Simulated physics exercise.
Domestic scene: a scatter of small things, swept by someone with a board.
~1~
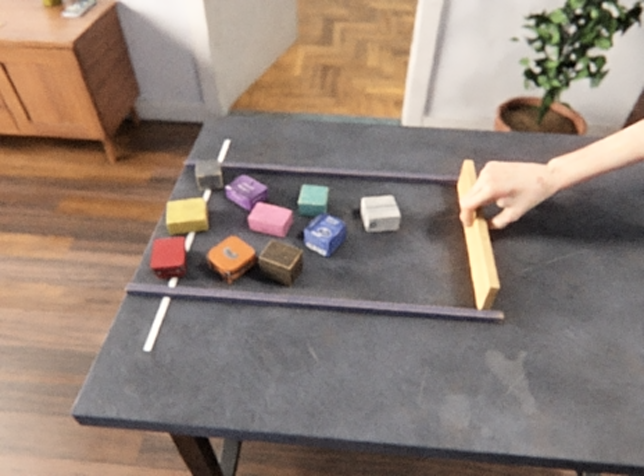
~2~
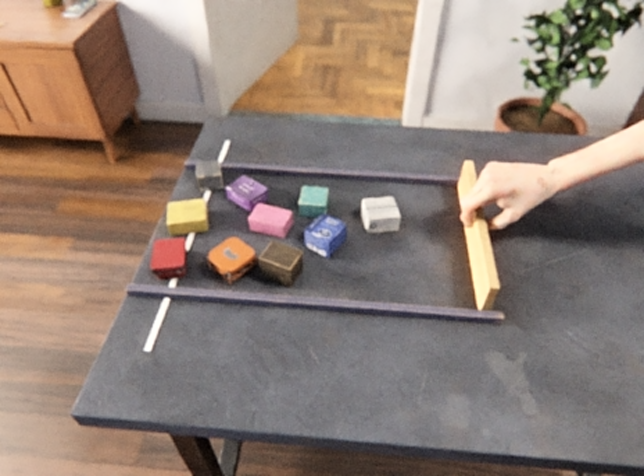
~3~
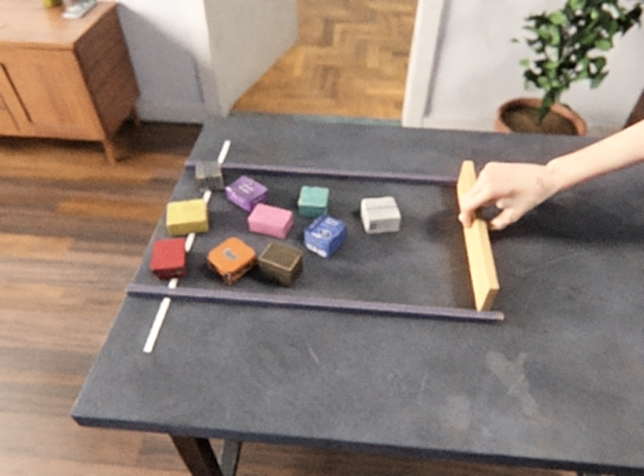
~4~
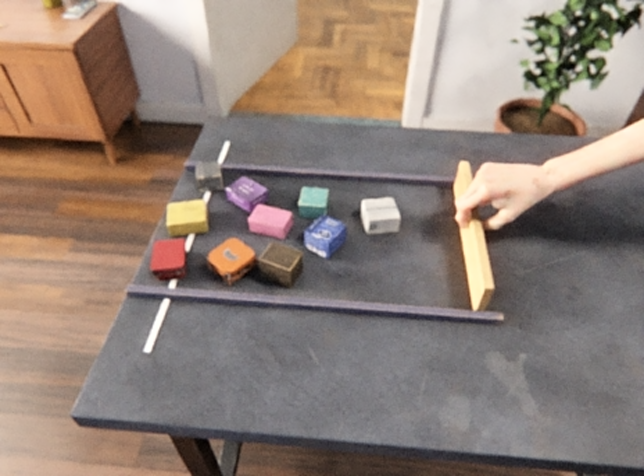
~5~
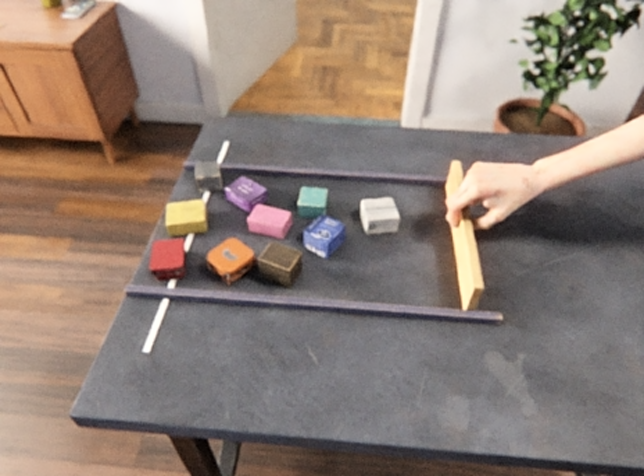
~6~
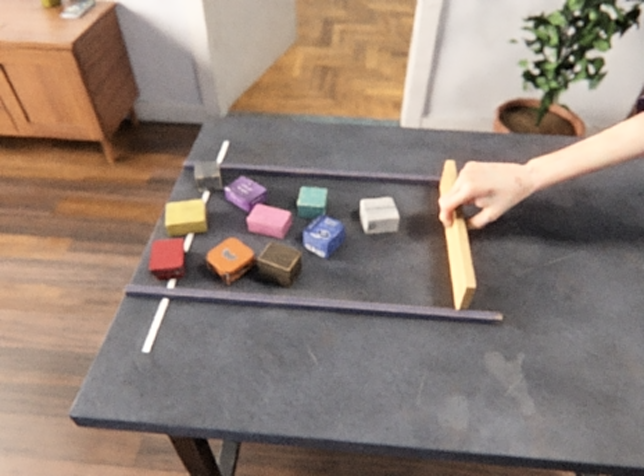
A hand at the right grips an upright wooden board on a dark tabletop, seen from above at an angle in a room with a wooden floor, cabinet and potted plant. Left of it, between two dark rails, sit white, blue, turquoise, pink, purple, brownish-black, orange, yellow, red and grey blocks, near a pale tape strip. The hand, at first still, slides the board slightly left, while the blocks and view stay practically unchanged.
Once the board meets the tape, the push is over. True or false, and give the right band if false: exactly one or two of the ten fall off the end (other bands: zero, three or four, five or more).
False, five or more fall off.
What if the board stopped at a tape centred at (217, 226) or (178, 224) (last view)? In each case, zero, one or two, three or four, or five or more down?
Three or four; 5 or more.
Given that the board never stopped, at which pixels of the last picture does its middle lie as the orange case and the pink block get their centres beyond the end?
When the orange case crosses, the middle is near (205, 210); when the pink block crosses, near (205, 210).
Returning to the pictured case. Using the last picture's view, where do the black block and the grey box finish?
Around (158, 261), then around (177, 173).
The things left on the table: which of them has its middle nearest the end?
That one is the grey box.
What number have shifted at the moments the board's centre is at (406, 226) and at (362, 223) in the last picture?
The first number is 0, the next one 1.
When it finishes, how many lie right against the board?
3 of them.
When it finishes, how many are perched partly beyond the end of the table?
1 overhanging.
Soon after, none off yet; red case at rest near (169, 260); yellow block at rest near (187, 217); grey box at rest near (208, 177).
Then, none off yet; red case at rest near (169, 260); yellow block at rest near (187, 217); grey box at rest near (206, 176).
Further on, none off yet; red case moved about its own width near (132, 260); yellow block tipped a little near (147, 215); grey box moved about its own width near (177, 173).
At rest, the number that fall off is five or more; fallen, turquoise block, pink block, orange case, purple box, yellow block and red case.
